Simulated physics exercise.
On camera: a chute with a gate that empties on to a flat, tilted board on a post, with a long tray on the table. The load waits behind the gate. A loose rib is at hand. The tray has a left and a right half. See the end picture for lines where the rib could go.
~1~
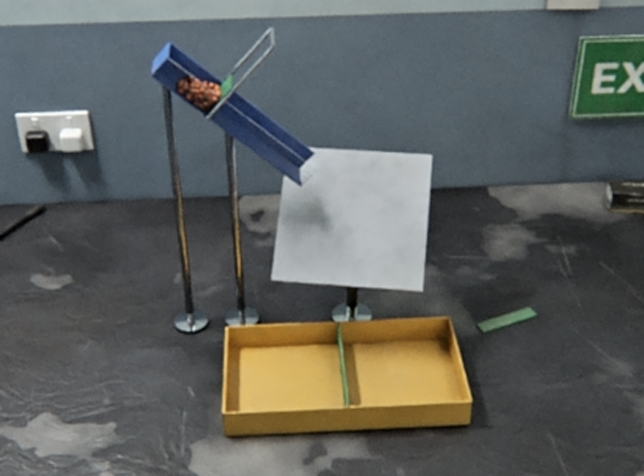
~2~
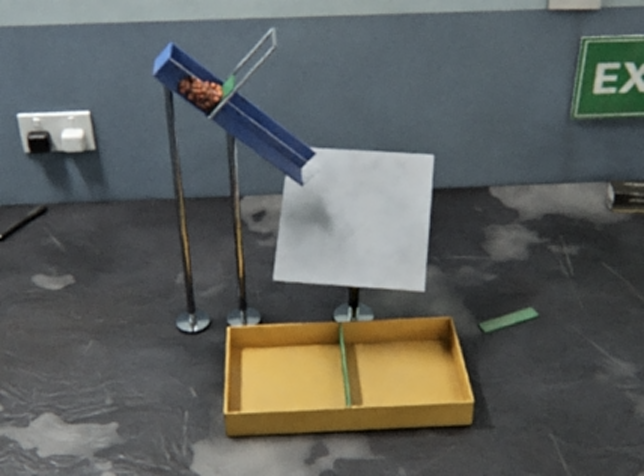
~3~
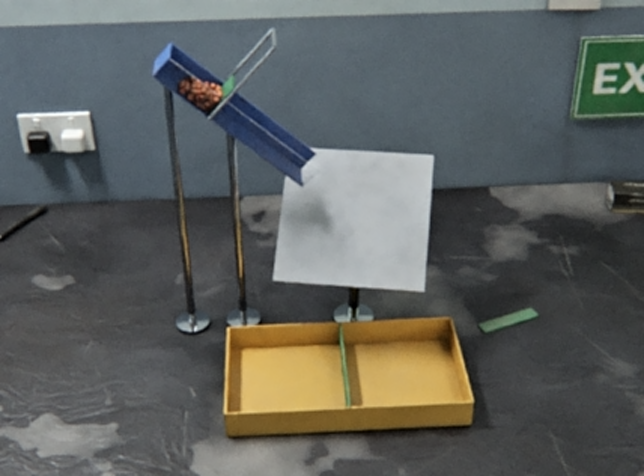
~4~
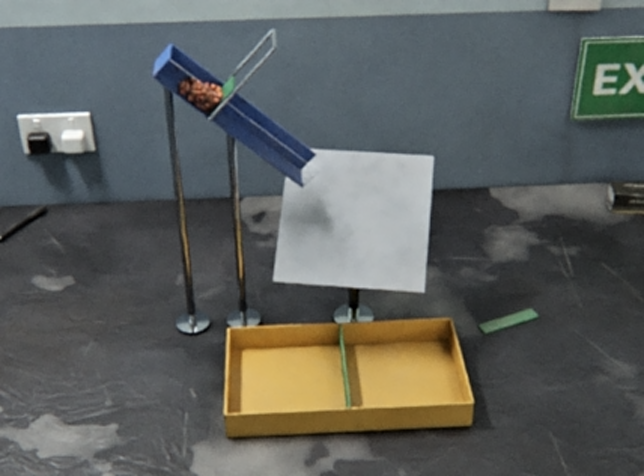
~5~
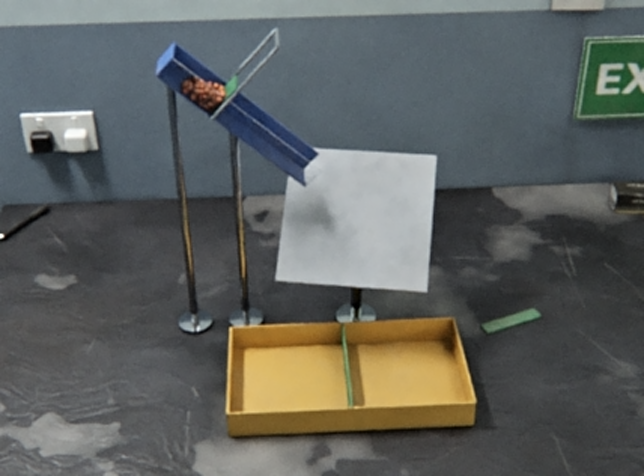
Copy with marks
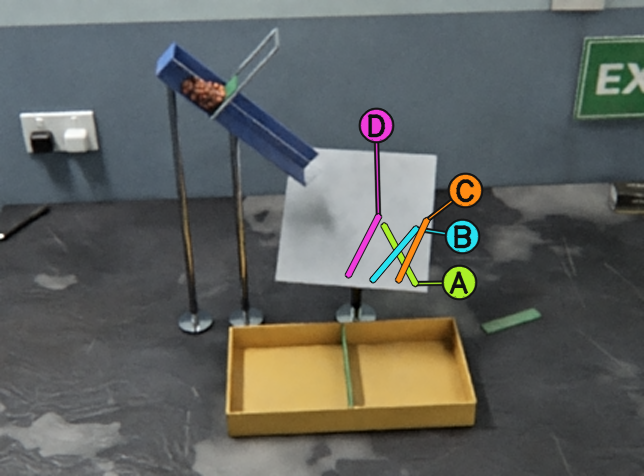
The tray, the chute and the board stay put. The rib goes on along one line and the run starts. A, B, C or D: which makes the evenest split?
Best: B.
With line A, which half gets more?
More lands on the right.
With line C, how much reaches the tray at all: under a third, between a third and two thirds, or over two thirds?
Over two thirds.
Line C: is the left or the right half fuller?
The right half.
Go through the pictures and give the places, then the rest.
The first picture shows load behind the gate (203, 95), clay pellets; lip of the chute (300, 178), sloping fairly steeply.
The second picture shows middle of the board (355, 217), tilted fairly steeply; middle of its low edge (348, 286); of its high edge (361, 151).
The third picture shows front corners of the tray (225, 414) and (473, 402); front end of its middle wall (350, 408); gate still shut (230, 86).
The fourth picture shows middle of the load (205, 96); lip (302, 179).
The fifth picture shows middle of the load (208, 95); lip (304, 178).
On the marked copy, line A from (384, 225) to (415, 283); line B from (416, 228) to (373, 279); line C from (426, 220) to (398, 279); line D from (378, 216) to (348, 274).
With A, of what is caught, about a tenth in the left half, the larger part in the right.
With B, of what is caught, roughly half in the left half, roughly half in the right.
With C, of what is caught, about a tenth in the left half, the larger part in the right.
With D, of what is caught, almost all in the left half, about a tenth in the right.
